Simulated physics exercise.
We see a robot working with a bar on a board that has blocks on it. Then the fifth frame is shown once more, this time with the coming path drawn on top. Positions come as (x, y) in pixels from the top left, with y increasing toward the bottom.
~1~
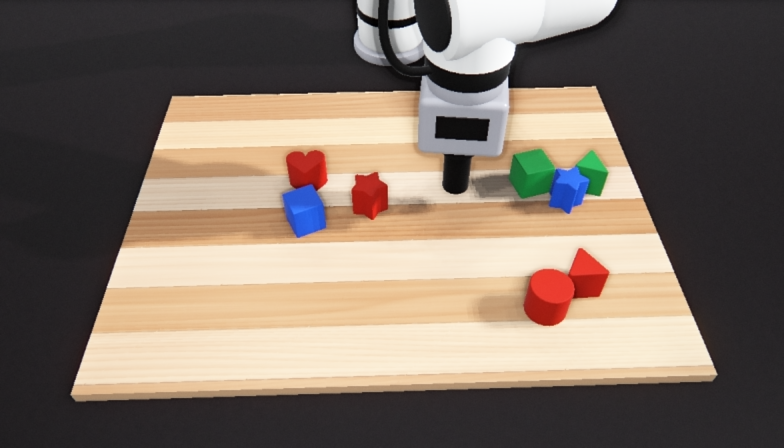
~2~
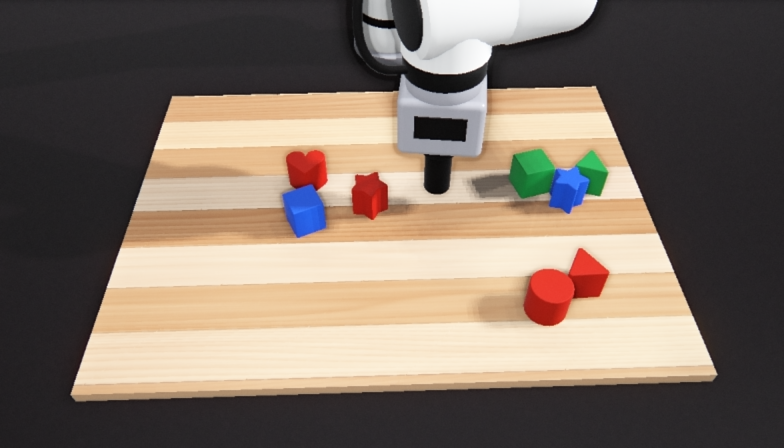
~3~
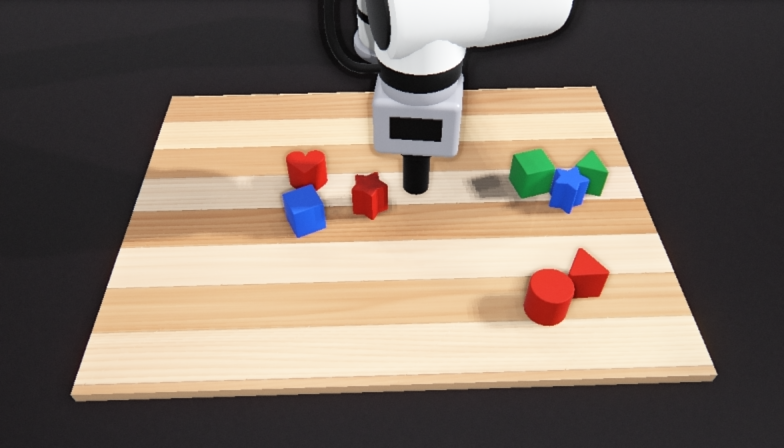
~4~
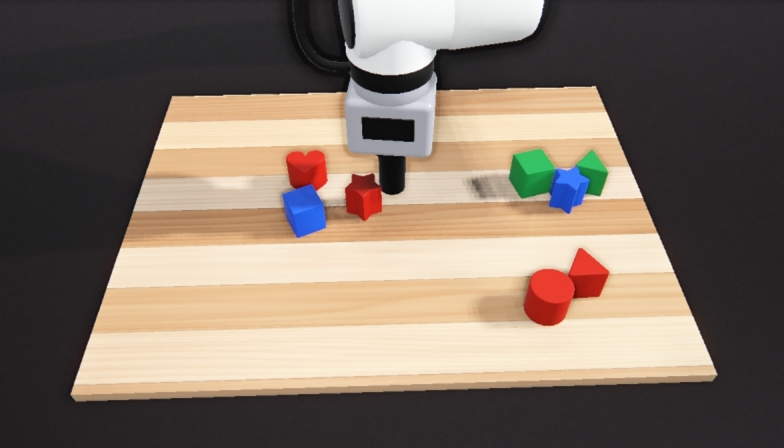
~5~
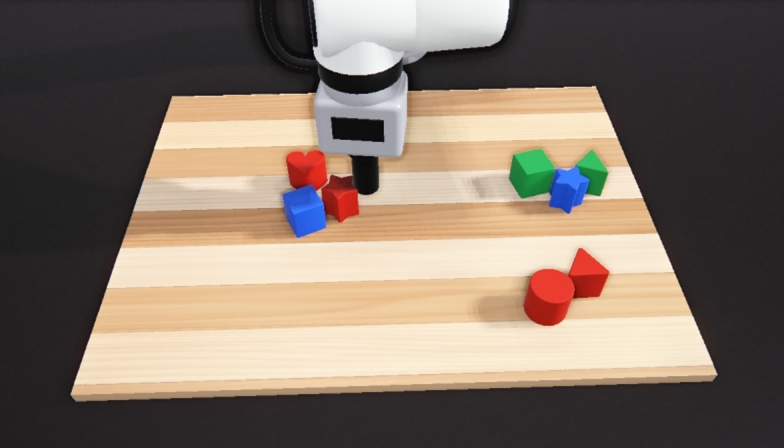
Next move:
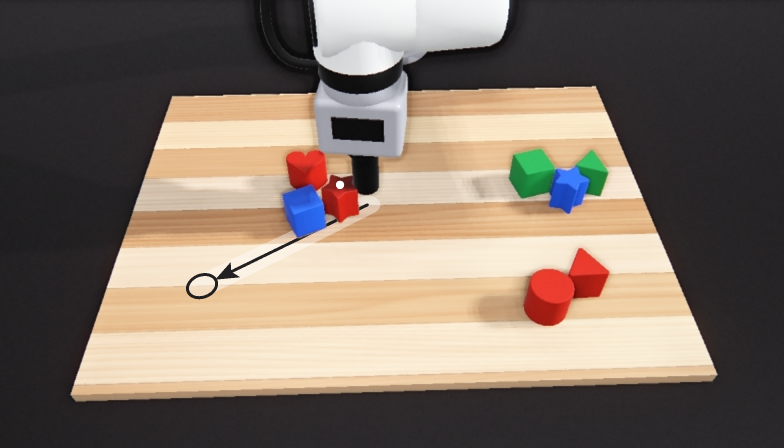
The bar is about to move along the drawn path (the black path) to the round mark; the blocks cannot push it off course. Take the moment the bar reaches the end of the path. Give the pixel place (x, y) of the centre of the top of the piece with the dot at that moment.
I'd place it at (238, 219), taking the centre of its top.
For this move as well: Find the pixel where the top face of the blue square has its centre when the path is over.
In the picture, it is at (209, 208).
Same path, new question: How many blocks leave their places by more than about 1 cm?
Two move.
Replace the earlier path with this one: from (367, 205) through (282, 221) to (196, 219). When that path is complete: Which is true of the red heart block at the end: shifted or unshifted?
It sits in its place.
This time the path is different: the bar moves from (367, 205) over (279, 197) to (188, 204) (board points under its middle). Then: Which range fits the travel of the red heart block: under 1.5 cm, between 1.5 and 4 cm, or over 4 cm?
It travels between 1.5 and 4 cm.
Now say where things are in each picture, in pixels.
In the first picture, tip of the bar at (455, 186), middles of tops, blue square at (302, 198), red heart block at (305, 159), red star at (369, 183).
In the second picture, bar at (437, 186), nothing pushed.
In the third picture, bar at (416, 186), nothing pushed.
In the fourth picture, bar at (392, 186), red star at (363, 183).
In the fifth picture, bar at (366, 187), blue square at (302, 198), red heart block at (305, 159), red star at (340, 185).
The line goes straight from (367, 205) to (202, 286); the dot is on the red star.
What follows on the original path. One third of the way, bar at (313, 212); blue square at (254, 209); red star at (287, 201), turned 30° clockwise.
Two thirds of the way, bar at (257, 239); blue square at (213, 209), turned 45° clockwise; red star at (243, 216), turned 70° clockwise.
At the end, bar at (195, 268); blue square at (209, 208), turned 55° clockwise; red heart block unmoved; red star at (238, 219), turned 90° clockwise.
